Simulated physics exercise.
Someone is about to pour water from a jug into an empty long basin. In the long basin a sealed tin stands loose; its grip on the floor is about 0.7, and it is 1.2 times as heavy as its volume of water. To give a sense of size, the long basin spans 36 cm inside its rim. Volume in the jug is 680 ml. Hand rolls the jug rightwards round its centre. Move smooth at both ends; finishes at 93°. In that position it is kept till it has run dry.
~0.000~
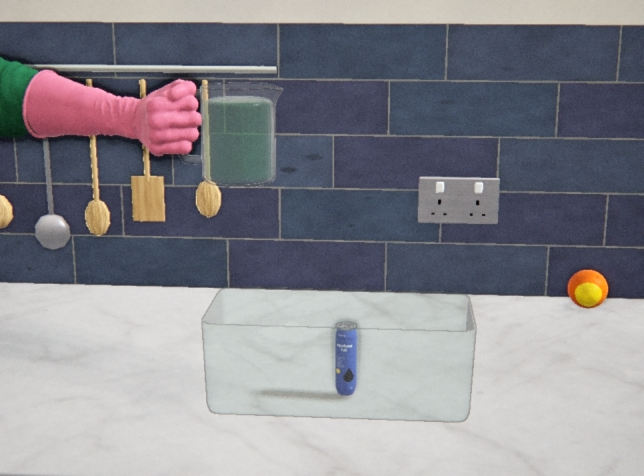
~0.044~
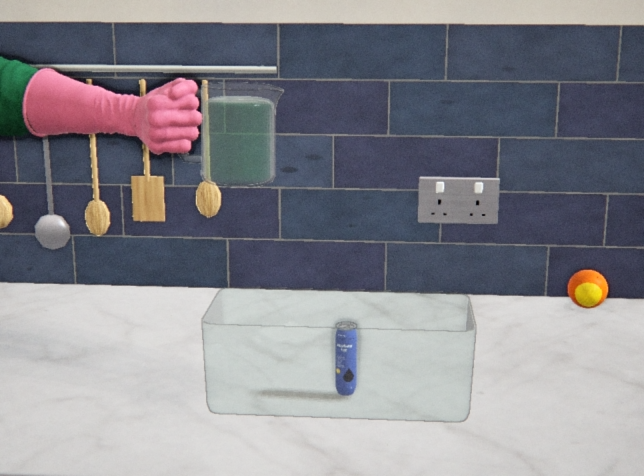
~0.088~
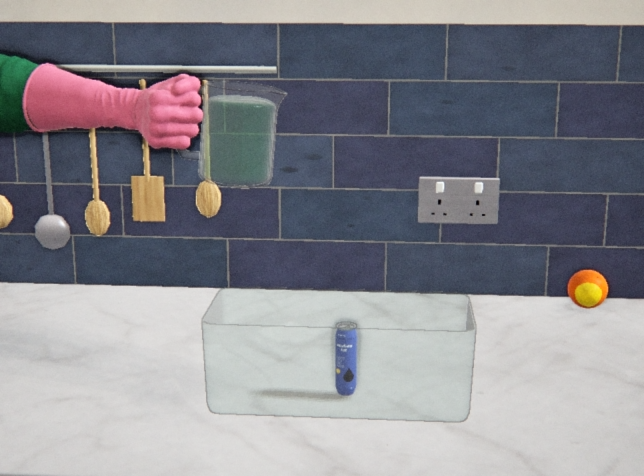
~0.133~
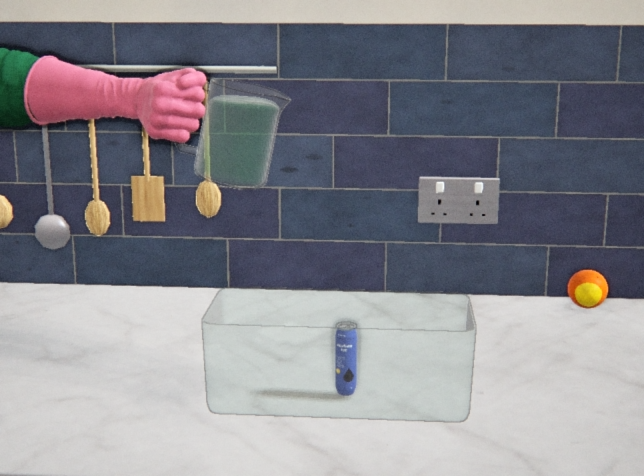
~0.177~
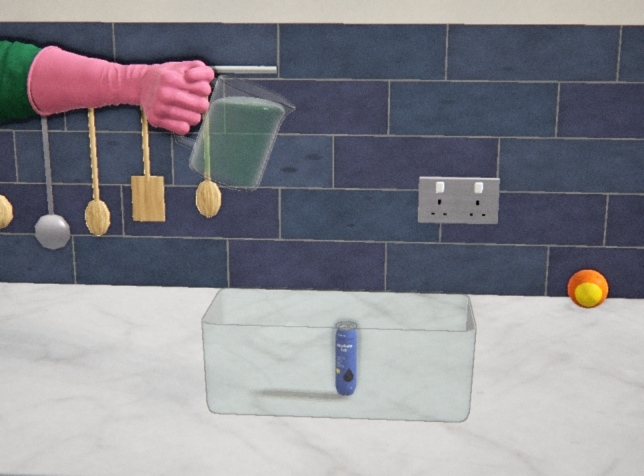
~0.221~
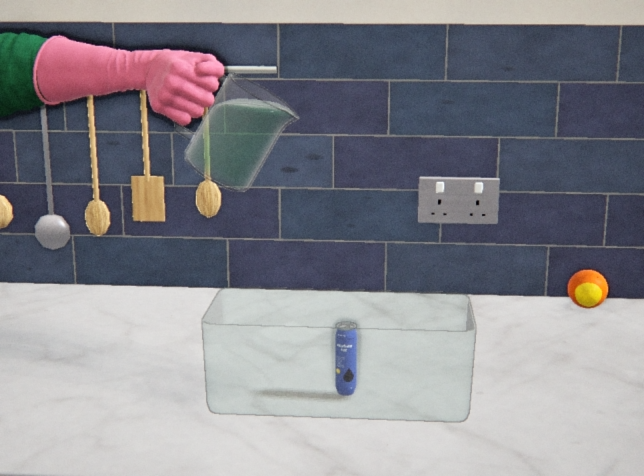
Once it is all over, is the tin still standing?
Yes: Looks like it can take it.
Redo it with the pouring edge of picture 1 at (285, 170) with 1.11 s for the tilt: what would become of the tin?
Then it tips over.
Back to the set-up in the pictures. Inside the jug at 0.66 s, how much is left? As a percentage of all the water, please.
Close to 36 percent of the whole amount.
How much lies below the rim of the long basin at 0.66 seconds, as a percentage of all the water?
Roughly 34 per cent.
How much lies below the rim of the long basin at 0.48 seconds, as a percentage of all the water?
Roughly 2 percent of it.
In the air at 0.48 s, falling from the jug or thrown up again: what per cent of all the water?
I'd say close to 28 per cent.
Then, 0.48 s in, the tilt is 87° and 71 per cent is still to pour; the tin stands where it began.
Then, 0.66 s in, the tilt is 93° and 35 per cent is still to pour; the tin stands where it began.
Then, 0.86 s in, the tilt is 93° and 16 per cent is still to pour; the tin stands where it began.
Then, 1.07 s in, the tilt is 93° and 8 per cent is still to pour; the tin stands where it began.
Finally, the tin stands where it began.
